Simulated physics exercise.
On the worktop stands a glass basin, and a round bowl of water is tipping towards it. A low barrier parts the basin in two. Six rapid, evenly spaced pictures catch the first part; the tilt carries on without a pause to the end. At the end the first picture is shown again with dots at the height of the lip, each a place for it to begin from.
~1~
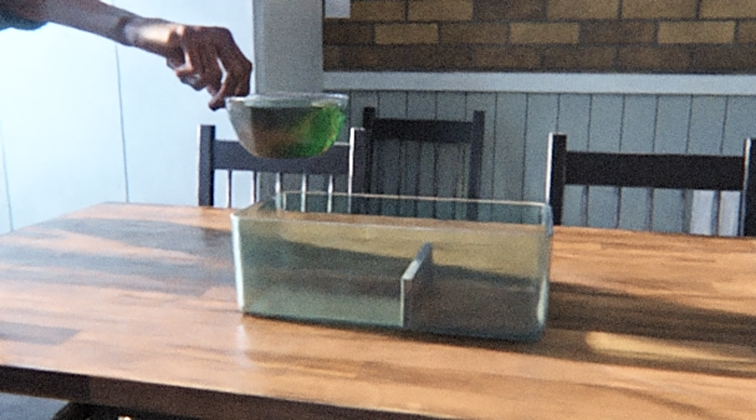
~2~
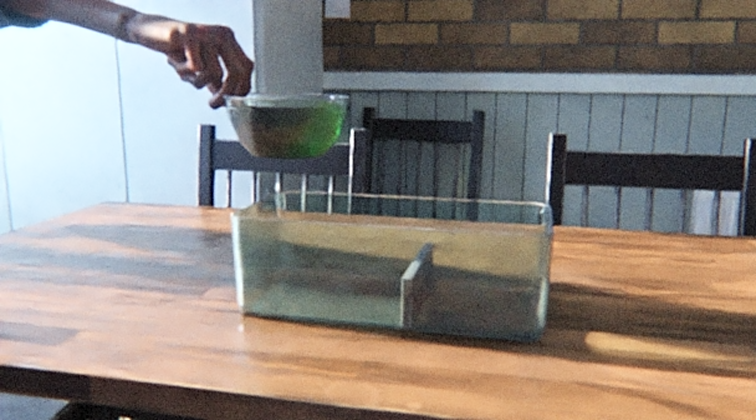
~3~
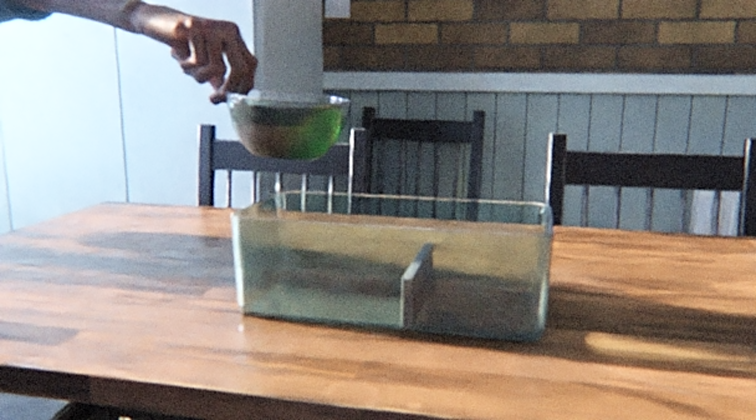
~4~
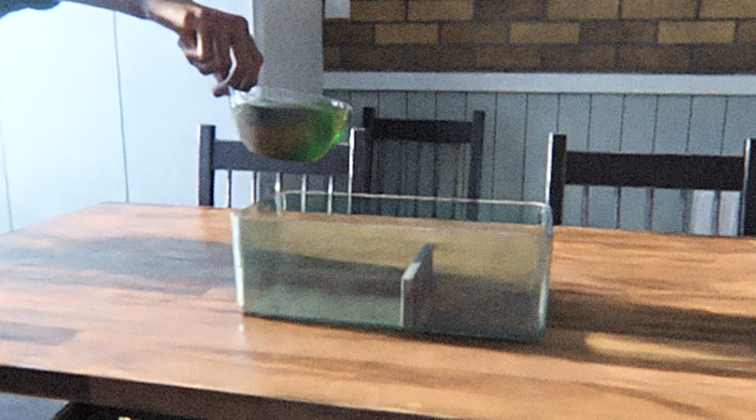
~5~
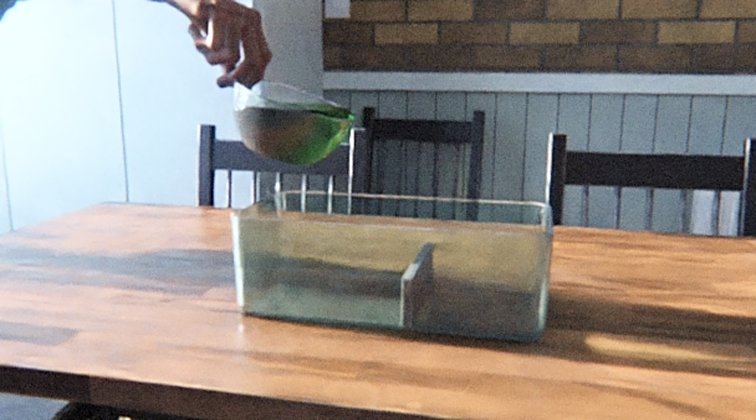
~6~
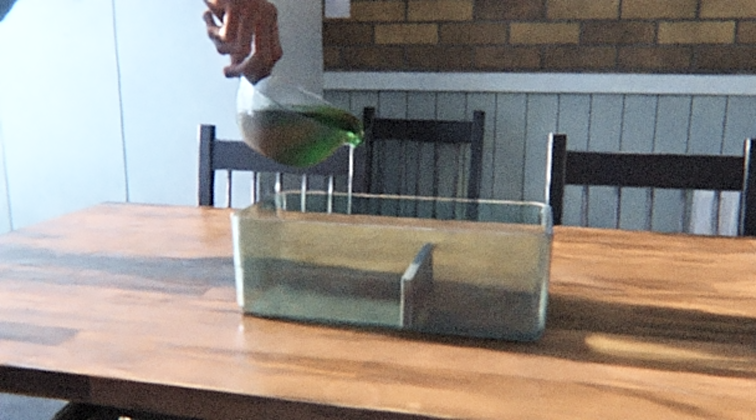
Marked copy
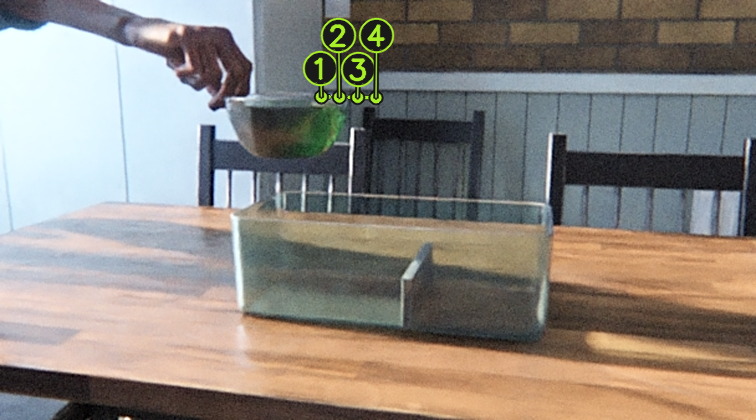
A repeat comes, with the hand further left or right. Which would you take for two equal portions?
Take 4.
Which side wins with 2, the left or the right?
The left one.
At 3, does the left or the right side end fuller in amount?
More ends on the left.
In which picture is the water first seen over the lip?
In picture 5.
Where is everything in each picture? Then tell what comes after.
Upright, lip at (344, 97); basin from (240, 312) to (544, 340); top of the wall at (419, 258); nothing has left yet, in the first picture.
Upright, lip at (345, 98); nothing has left yet, in the second picture.
Tipped about 5°, lip at (346, 102); nothing has left yet, in the third picture.
Tipped about 11°, lip at (348, 109); nothing has left yet, in the fourth picture.
Tipped about 19°, lip at (350, 118); water is over the lip, down to (350, 118), in the fifth picture.
Tipped about 29°, lip at (350, 129); water is over the lip, down to (357, 143), in the sixth picture.
On the marked copy, 1 at (321, 96); 2 at (339, 97); 3 at (357, 97); 4 at (375, 97).
Choosing 1, about 97 % ends left of the wall and 3 % right of it.
Choosing 2, about 97 % ends left of the wall and 2 % right of it.
Choosing 3, about 84 % ends left of the wall and 15 % right of it.
Choosing 4, about 51 % ends left of the wall and 48 % right of it.
